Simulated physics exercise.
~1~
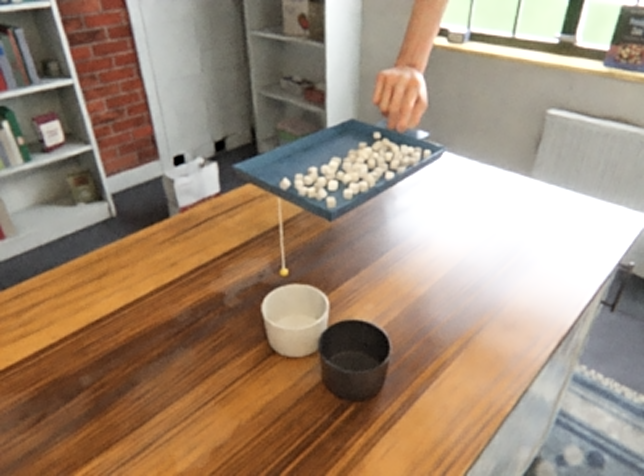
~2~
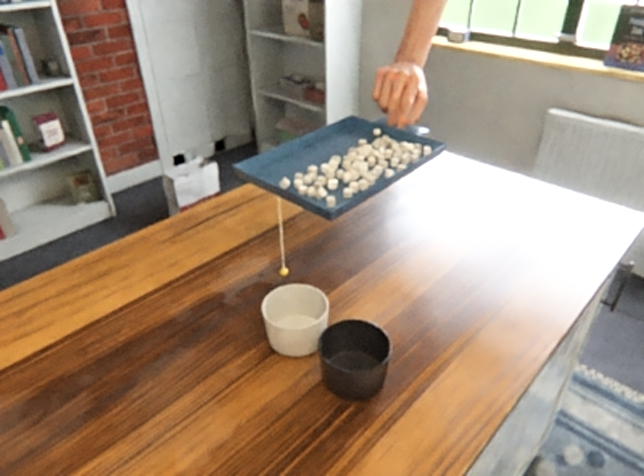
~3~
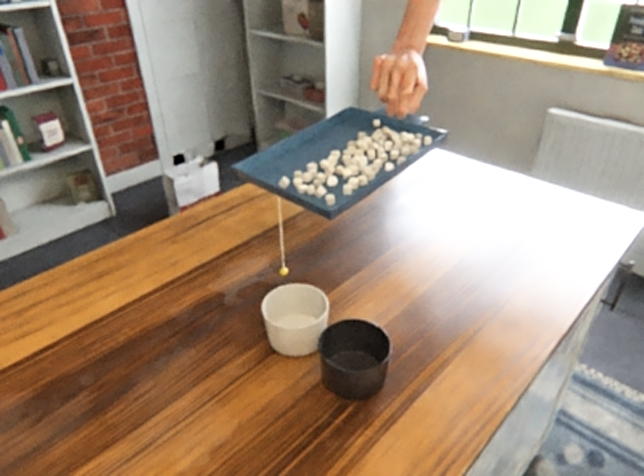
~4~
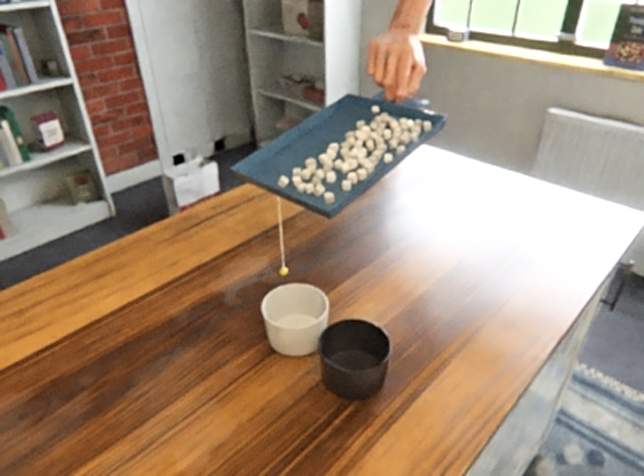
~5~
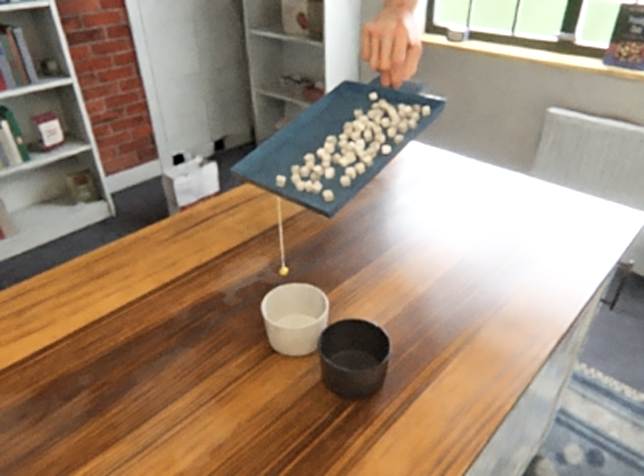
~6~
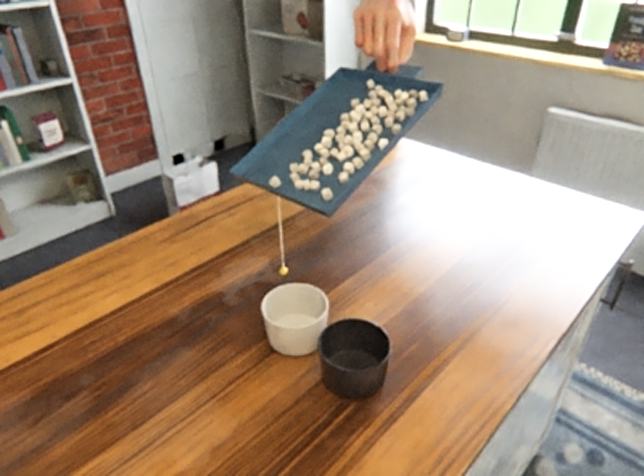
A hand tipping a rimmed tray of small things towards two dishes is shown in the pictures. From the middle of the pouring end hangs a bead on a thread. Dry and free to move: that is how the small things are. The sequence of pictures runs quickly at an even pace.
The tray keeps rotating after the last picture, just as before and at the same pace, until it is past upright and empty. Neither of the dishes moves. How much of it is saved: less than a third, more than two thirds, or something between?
Not even a third.
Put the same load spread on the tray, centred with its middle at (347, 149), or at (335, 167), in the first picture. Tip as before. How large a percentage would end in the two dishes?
About 10 and 10 per cent.
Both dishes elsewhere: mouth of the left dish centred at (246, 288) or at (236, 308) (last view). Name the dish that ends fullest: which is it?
Position 1 - the left-side one; position 2 - the left-side one.
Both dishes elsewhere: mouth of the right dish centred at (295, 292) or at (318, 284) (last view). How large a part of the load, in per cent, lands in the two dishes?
Close to 30 in a hundred first, close to 0 in a hundred second.
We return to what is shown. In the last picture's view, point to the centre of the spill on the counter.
Check roughly (221, 325) and you'll find the middle.
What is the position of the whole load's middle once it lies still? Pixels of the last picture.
Resting centre, last frame: Roughly (229, 323).
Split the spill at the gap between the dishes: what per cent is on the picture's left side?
That's about 100 per cent of the spill.
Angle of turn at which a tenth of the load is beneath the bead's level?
Roughly 80 degrees.
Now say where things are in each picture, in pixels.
Corners of the pouring end near (237, 166) and (331, 209), level; middle of the load near (372, 164), sugar cubes; left dish near (272, 335); right dish near (330, 378); bead on its thread near (284, 272), in the first frame.
Corners of the pouring end near (237, 166) and (331, 209), level; middle of the load near (372, 162), in the second frame.
Corners of the pouring end near (236, 166) and (330, 208), tipped barely, lowest at the left corner; middle of the load near (371, 155), in the third frame.
Corners of the pouring end near (235, 167) and (329, 208), tipped a little, lowest at the left corner; middle of the load near (370, 146), in the fourth frame.
Corners of the pouring end near (234, 168) and (327, 208), tipped clearly, lowest at the left corner; middle of the load near (360, 144), in the fifth frame.
Corners of the pouring end near (233, 170) and (326, 208), tipped clearly, lowest at the left corner; middle of the load near (358, 137); left dish near (272, 334); right dish near (330, 377), in the sixth frame.
Shortly afterwards, tray tipped steeply; all but a few on the tray; a little in the air.
Next, tray tipped past a quarter turn; near two thirds on the tray; a little in the left dish; near a quarter outside both; a little in the air.
Some moments later, tray tipped past a quarter turn; a little in the left dish; the bulk outside both.
In the end, tray tipped past a quarter turn; none at all in the right dish; a little in the left dish; the bulk outside both.
